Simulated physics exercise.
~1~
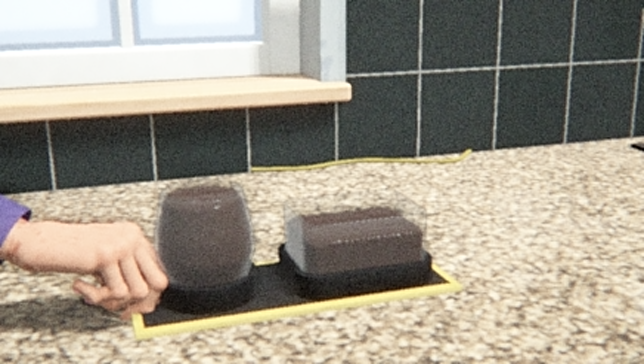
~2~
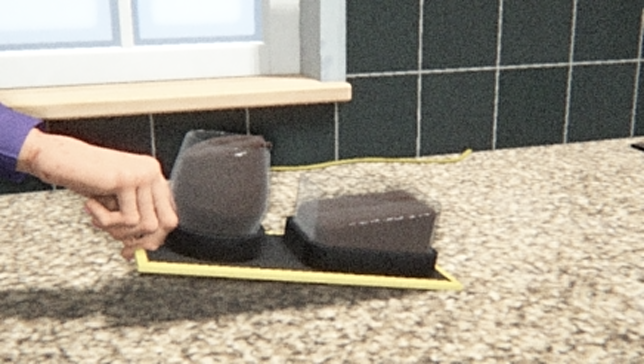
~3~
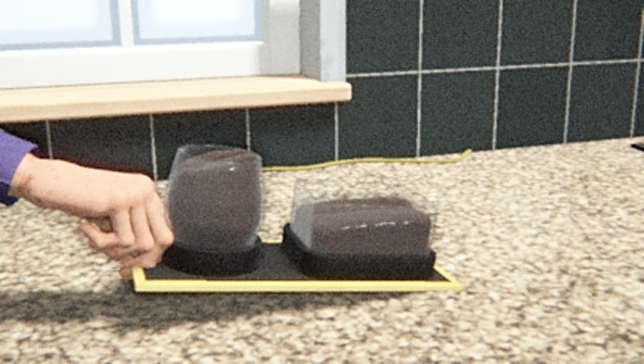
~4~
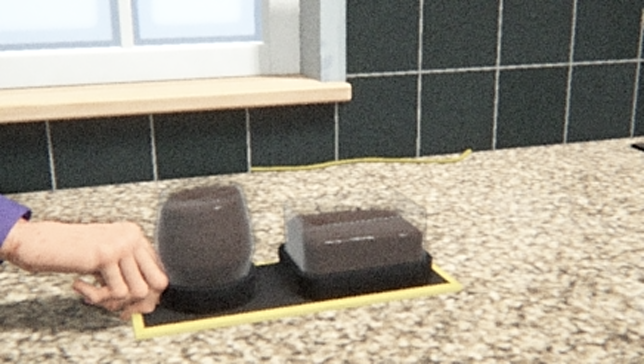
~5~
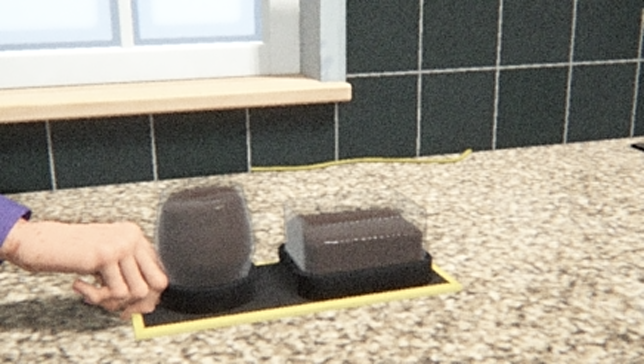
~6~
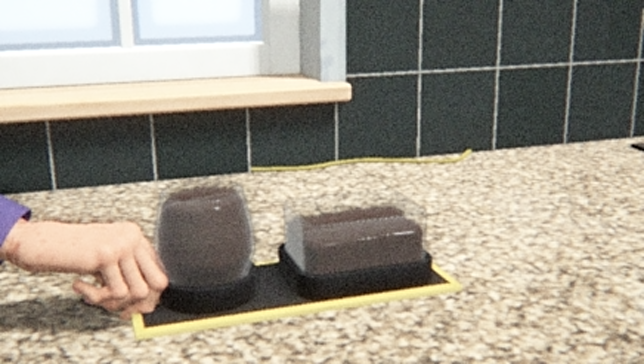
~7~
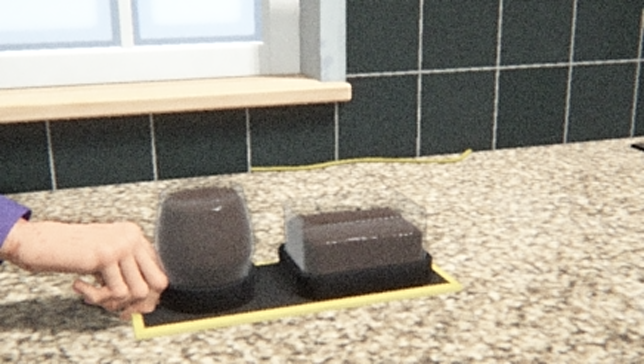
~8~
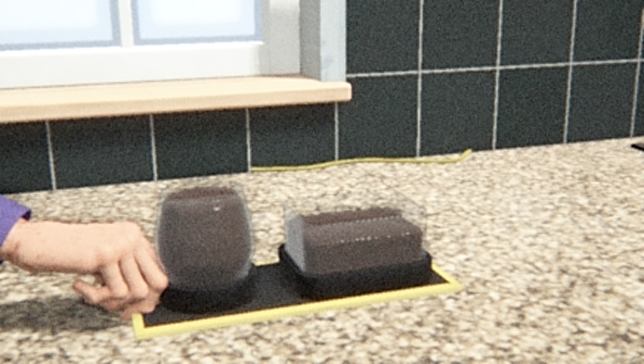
Kitchen counter by a window, a hand raising the left end of a tray holding two dark-filled clear containers, then lowering it flat.
